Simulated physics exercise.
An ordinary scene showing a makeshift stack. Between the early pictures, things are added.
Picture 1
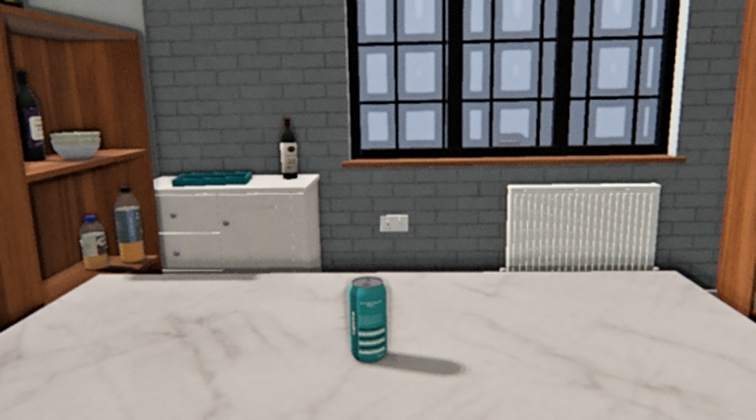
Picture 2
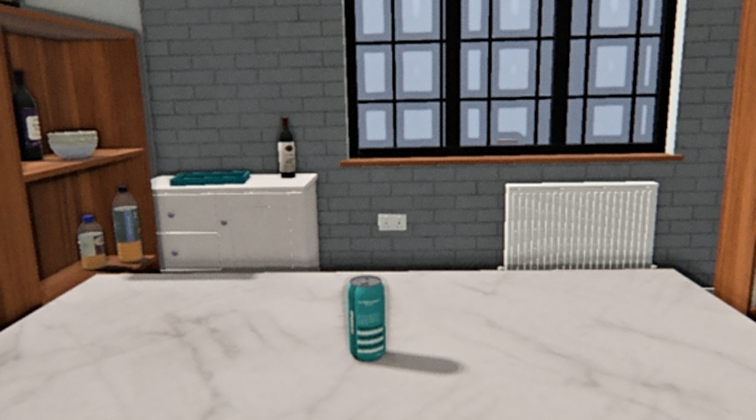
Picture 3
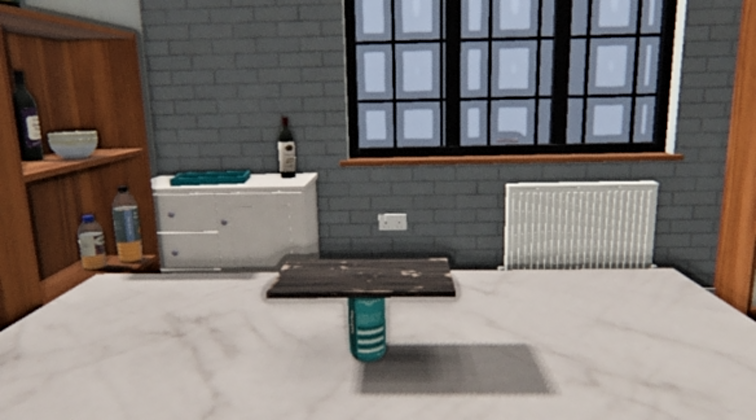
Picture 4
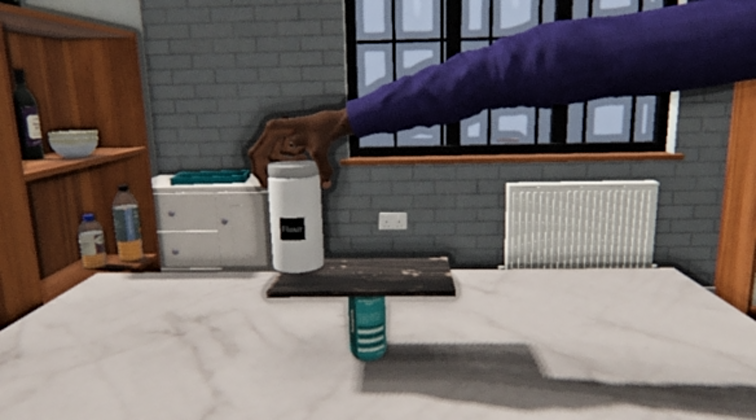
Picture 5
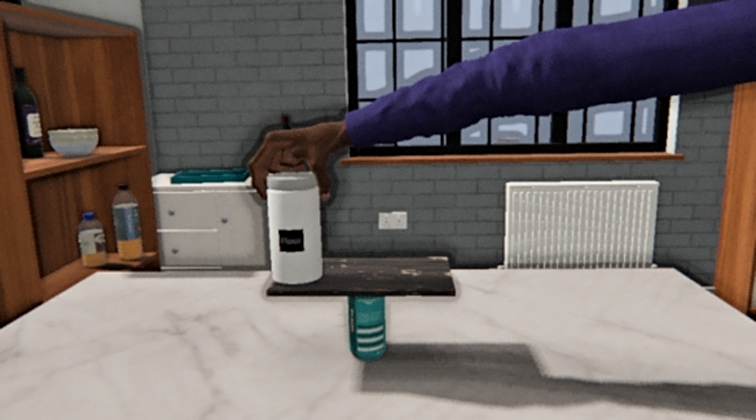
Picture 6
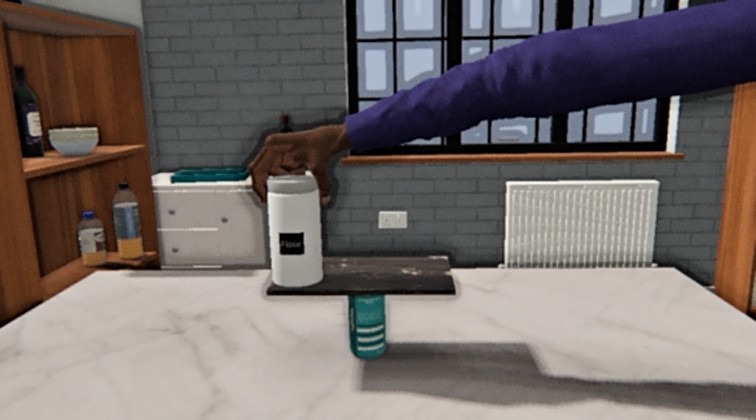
On a marble kitchen counter, a turquoise can stood alone before a dark board appeared on top of it, and then a purple-sleeved arm lowered a white jar onto the board's left end, still gripping it.
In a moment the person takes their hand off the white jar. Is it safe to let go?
Doesn't stay put.
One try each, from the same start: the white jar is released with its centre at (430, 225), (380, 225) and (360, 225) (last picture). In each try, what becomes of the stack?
The stack tumbles down in the first case, remains standing in the second, and remains standing in the third.
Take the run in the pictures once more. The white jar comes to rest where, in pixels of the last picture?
At about (241, 351).
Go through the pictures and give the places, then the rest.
In the first frame, the last thing is not in view yet; turquoise can (368, 320).
In the second frame, the last thing is not in view yet; turquoise can (367, 319).
In the third frame, the last thing is not in view yet; turquoise can (367, 318).
In the fourth frame, coming down; white jar (296, 215); turquoise can (367, 317).
In the fifth frame, coming down; white jar (295, 227); turquoise can (367, 317).
In the sixth frame, set down, still held; white jar (295, 230); turquoise can (367, 316).
Then, 0.40 s past the last view, white jar now fallen; black board rocked 72° from its first pose.
Then, 1.10 s past the last view, black board now fallen; turquoise can on its side.
Finally, fallen, white jar, turquoise can and black board. Final places as the last picture's camera would see them, white jar near (241, 351). The stack comes apart.
